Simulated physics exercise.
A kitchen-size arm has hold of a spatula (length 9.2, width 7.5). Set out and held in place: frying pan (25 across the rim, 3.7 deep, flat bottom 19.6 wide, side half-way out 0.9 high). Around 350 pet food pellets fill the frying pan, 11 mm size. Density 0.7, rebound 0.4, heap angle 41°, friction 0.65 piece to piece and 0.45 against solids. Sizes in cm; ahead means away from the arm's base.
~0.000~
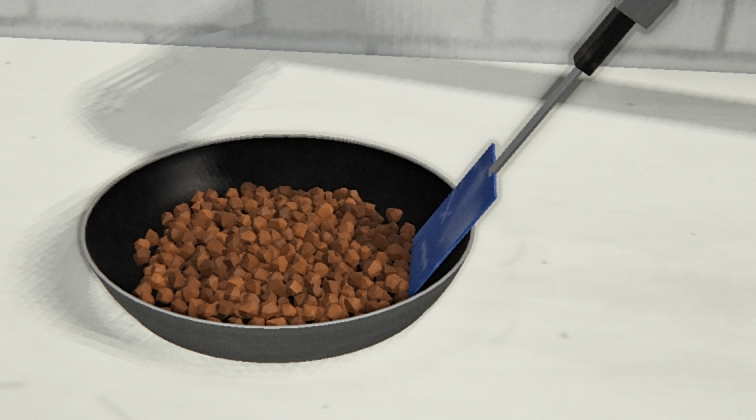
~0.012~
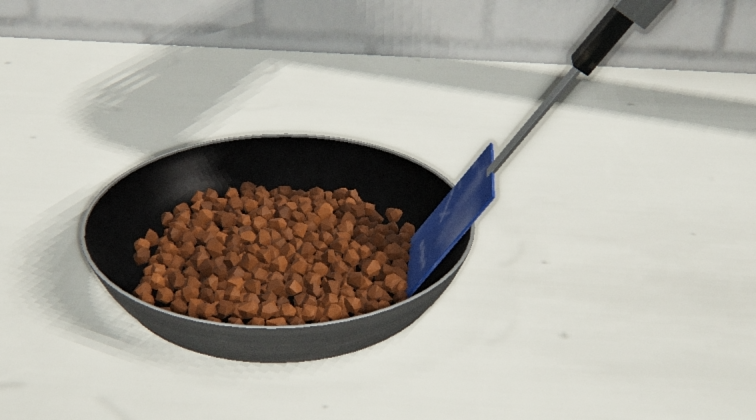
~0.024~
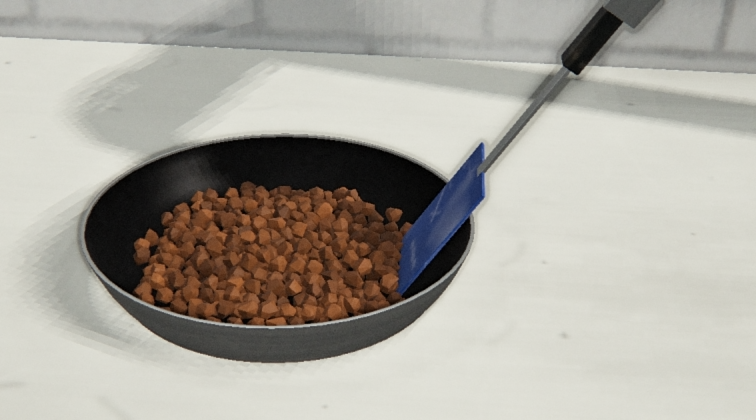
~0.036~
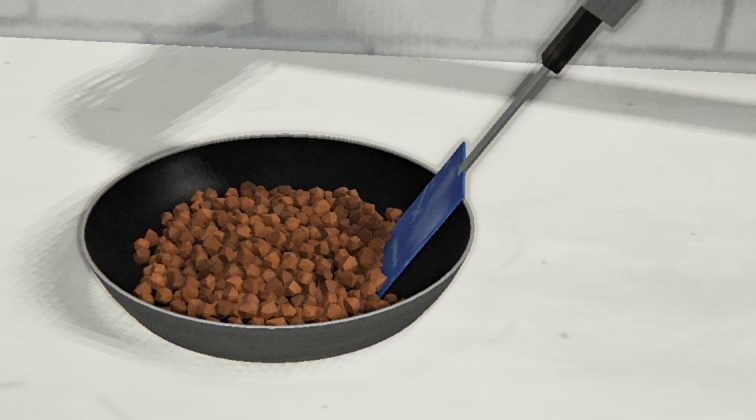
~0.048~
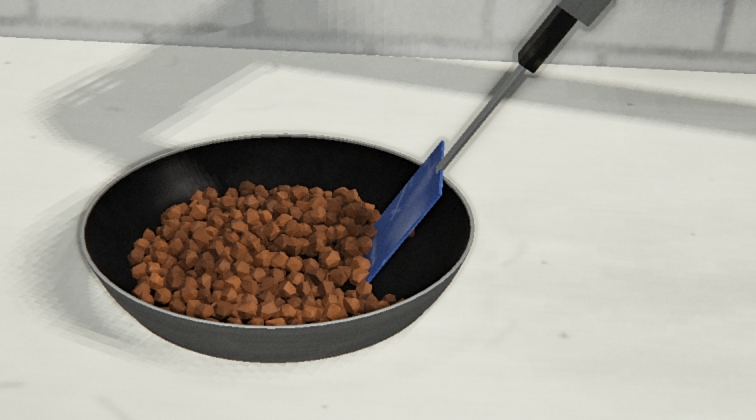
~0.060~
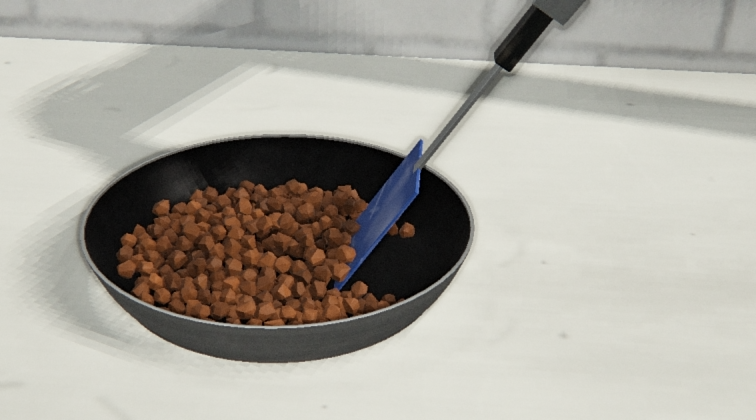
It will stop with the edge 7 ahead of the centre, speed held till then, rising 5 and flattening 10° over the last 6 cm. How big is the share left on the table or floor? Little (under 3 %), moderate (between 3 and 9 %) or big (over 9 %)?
Share on the table or floor: Big (over 9 %).
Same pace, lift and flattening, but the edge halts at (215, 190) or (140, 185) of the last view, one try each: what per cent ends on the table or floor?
Some 10 and 20 per cent.
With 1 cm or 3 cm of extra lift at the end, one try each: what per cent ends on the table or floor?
Some 10 and 15 per cent.
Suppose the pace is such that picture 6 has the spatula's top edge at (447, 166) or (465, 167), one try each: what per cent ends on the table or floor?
About 5 and 0 per cent.
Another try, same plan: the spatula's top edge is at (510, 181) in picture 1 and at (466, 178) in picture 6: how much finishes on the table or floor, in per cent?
About 5 per cent.
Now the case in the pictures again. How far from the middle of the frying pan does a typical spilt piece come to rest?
Some 38 cm.
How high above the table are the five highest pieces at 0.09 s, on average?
Roughly 5 cm.
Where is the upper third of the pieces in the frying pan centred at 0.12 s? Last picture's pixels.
At about (213, 228).
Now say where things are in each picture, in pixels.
In the first picture, the spatula top edge at (495, 169), sloping 57°; upper third of the load around (284, 246), from x 140 to 410, top at y 190; 354 in the frying pan.
In the second picture, the spatula top edge at (493, 169), sloping 57°; upper third of the load around (284, 246), from x 140 to 410, top at y 190.
In the third picture, the spatula top edge at (483, 168), sloping 57°; upper third of the load around (286, 243), from x 140 to 410, top at y 190.
In the fourth picture, the spatula top edge at (464, 167), sloping 57°; upper third of the load around (285, 238), from x 140 to 410, top at y 190.
In the fifth picture, the spatula top edge at (442, 166), sloping 57°; upper third of the load around (277, 232), from x 135 to 405, top at y 190.
In the sixth picture, the spatula top edge at (420, 165), sloping 57°; upper third of the load around (269, 230), from x 125 to 405, top at y 185; 354 in the frying pan.
After 0.09 s, sloping 57°, highest piece 6 above the table; 354 in the frying pan.
After 0.12 s, sloping 54°, highest piece 7 above the table; 354 in the frying pan.
After 0.33 s, sloping 47°, highest piece 5 above the table; 310 in the frying pan, 40 on the table or floor, 4 on the blade or in flight.
After 1.38 s, sloping 47°, highest piece 5 above the table; 310 in the frying pan, 44 on the table or floor.
In the end, 310 in the frying pan, 44 on the table or floor. That is 12 % on the table or floor.
